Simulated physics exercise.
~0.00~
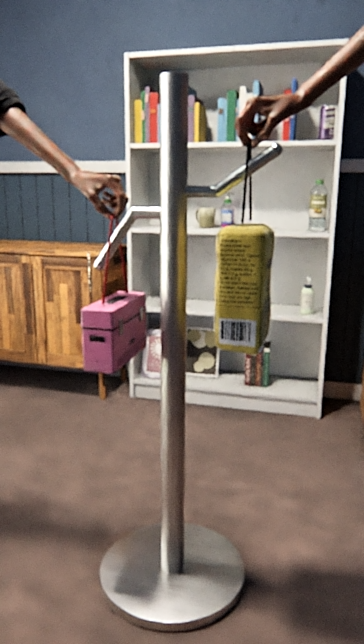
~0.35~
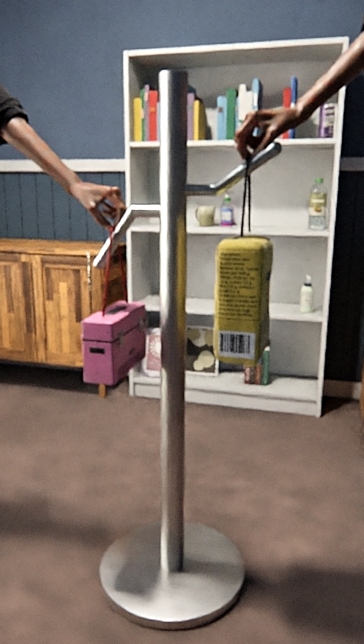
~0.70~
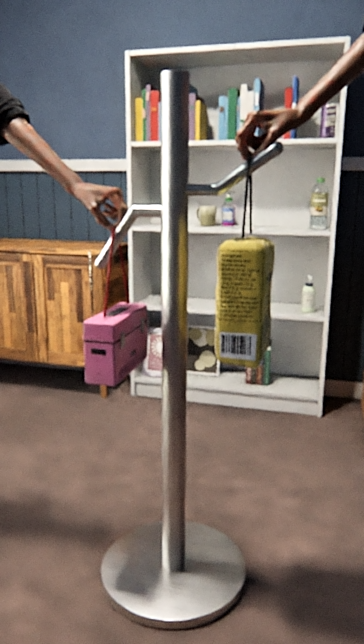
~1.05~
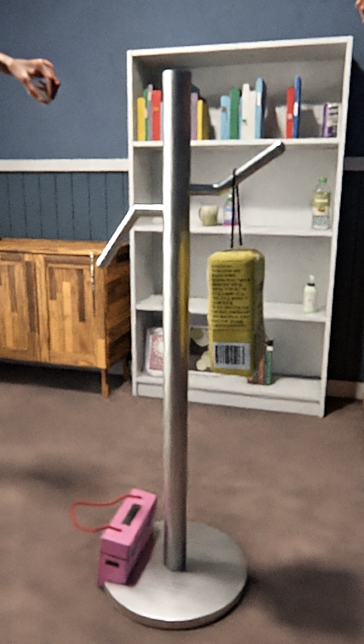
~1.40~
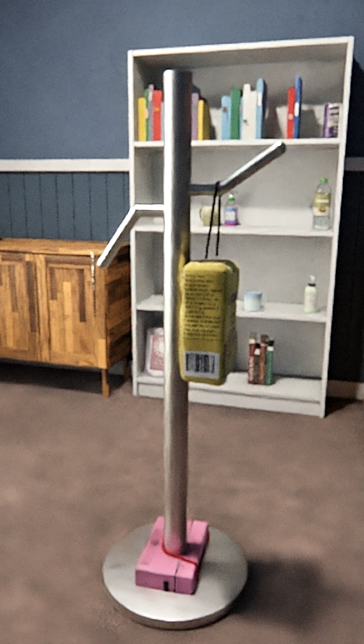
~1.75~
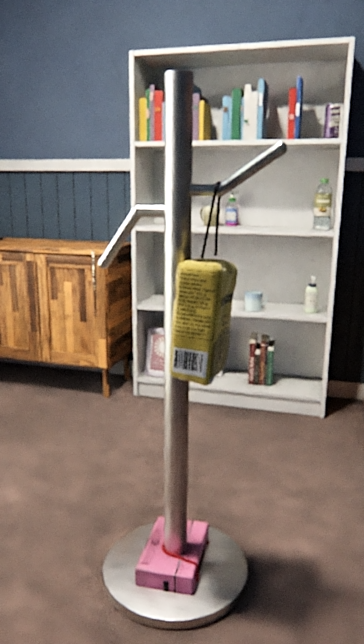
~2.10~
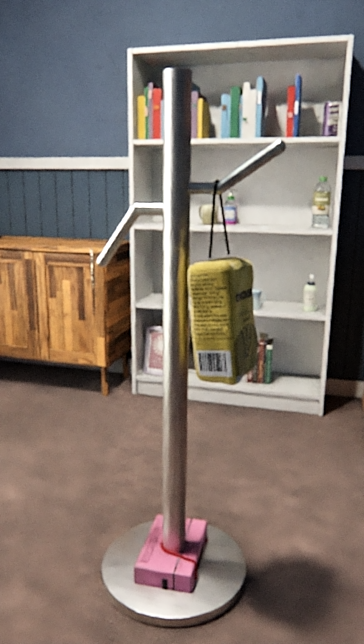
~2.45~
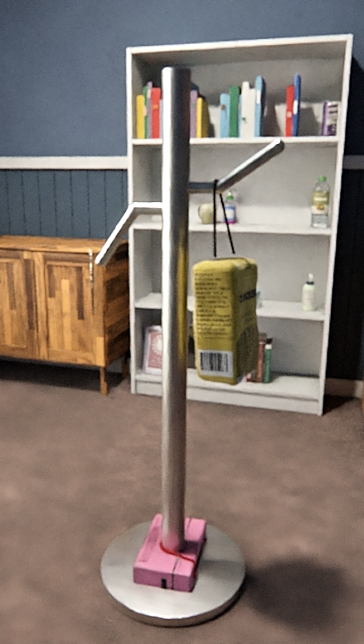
In the video, two hands lower a pink case and a yellow sack by their loops at two pegs on a metal post, then let go and withdraw. The pink case drops onto the base and ends on its side, while the yellow sack slides inward, sways slightly and stays hanging.
